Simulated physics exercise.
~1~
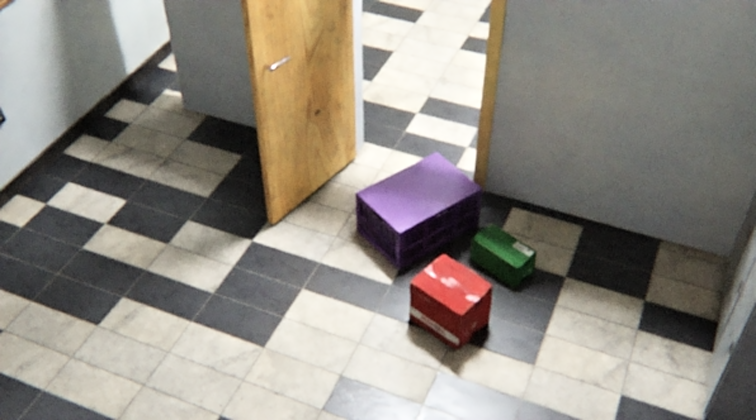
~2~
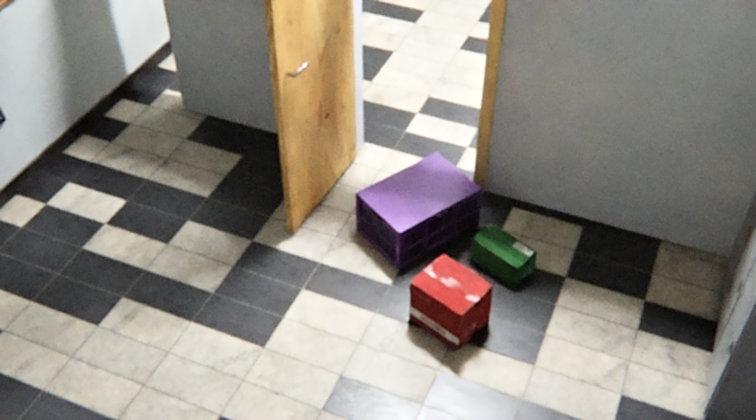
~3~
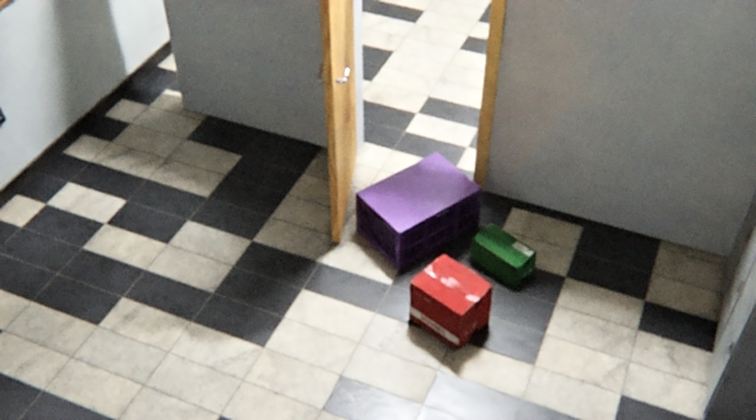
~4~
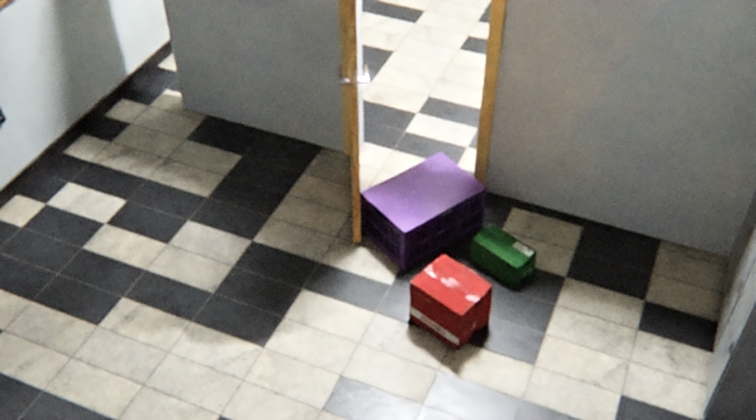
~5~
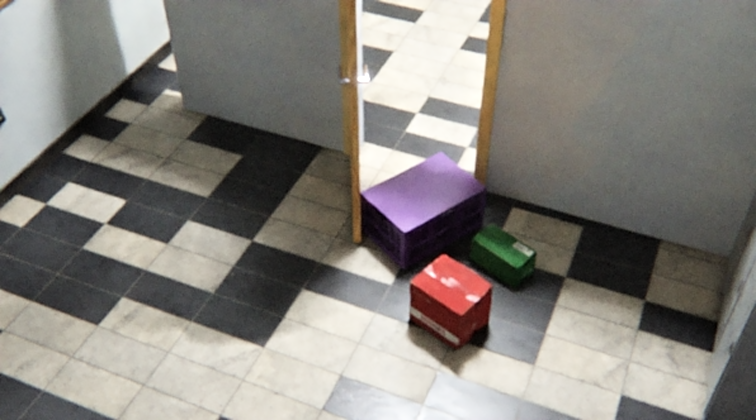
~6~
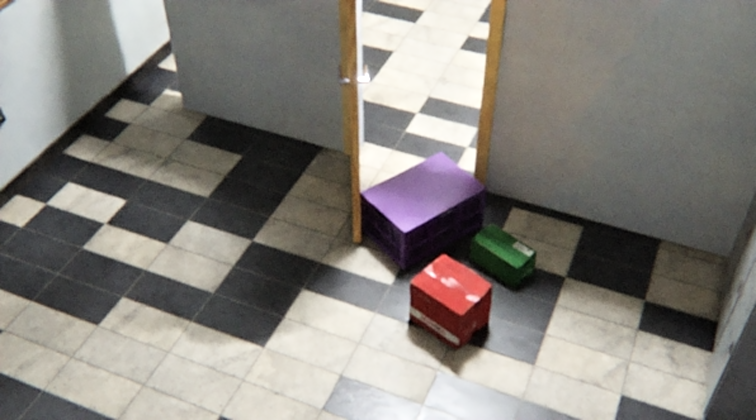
A wooden door swings partway toward closing and stops against a purple box in the doorway.
